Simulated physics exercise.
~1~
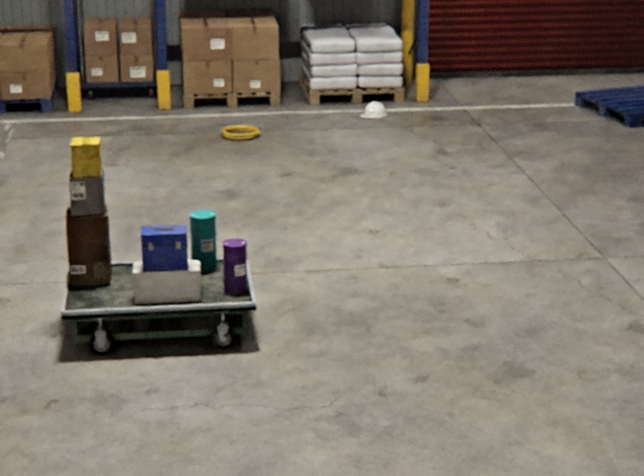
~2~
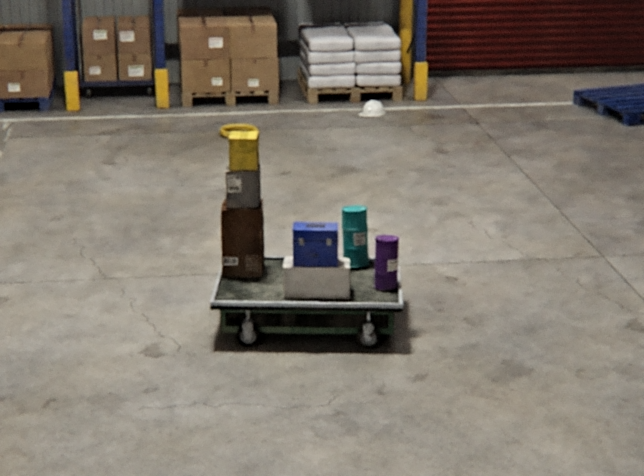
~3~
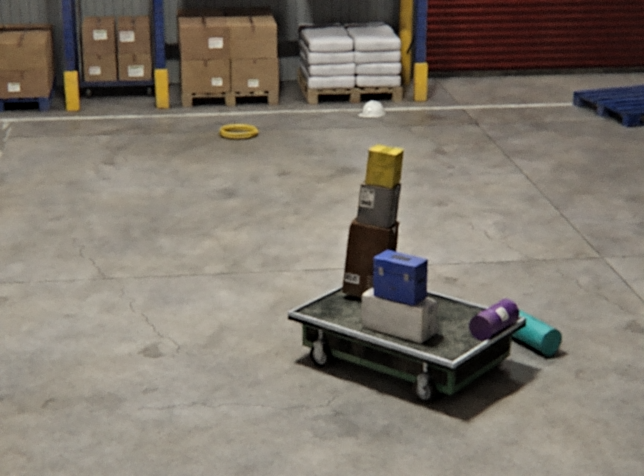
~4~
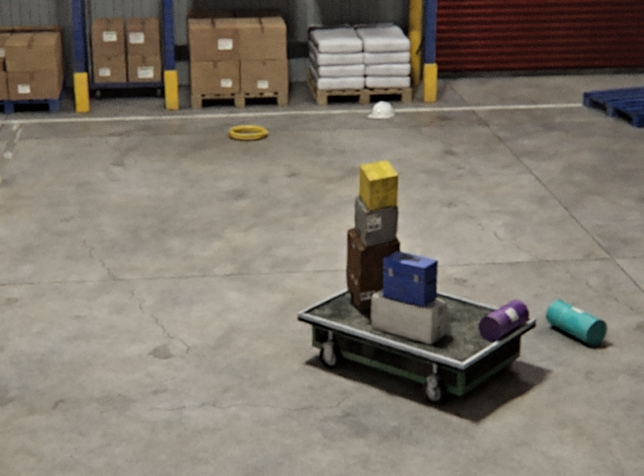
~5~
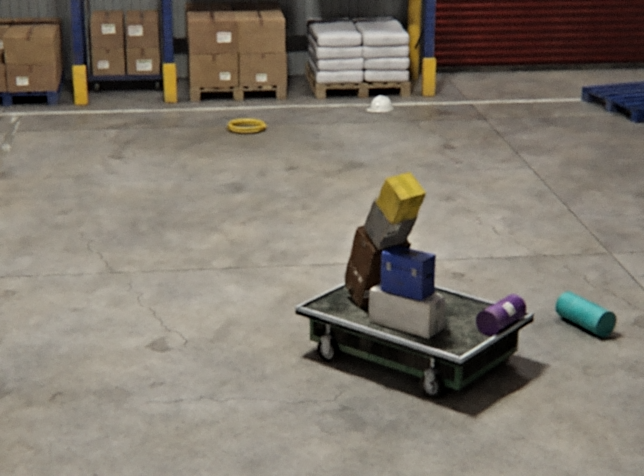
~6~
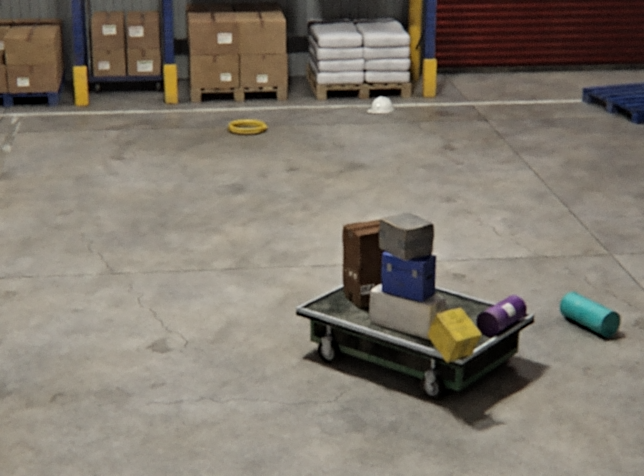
A loaded cart rolled right across the warehouse floor, swung toward the viewer and stopped as both canisters toppled, the turquoise one landing on the floor. The stacked boxes then leaned, sending the yellow one down near the deck's edge and the grey onto the blue toolbox.
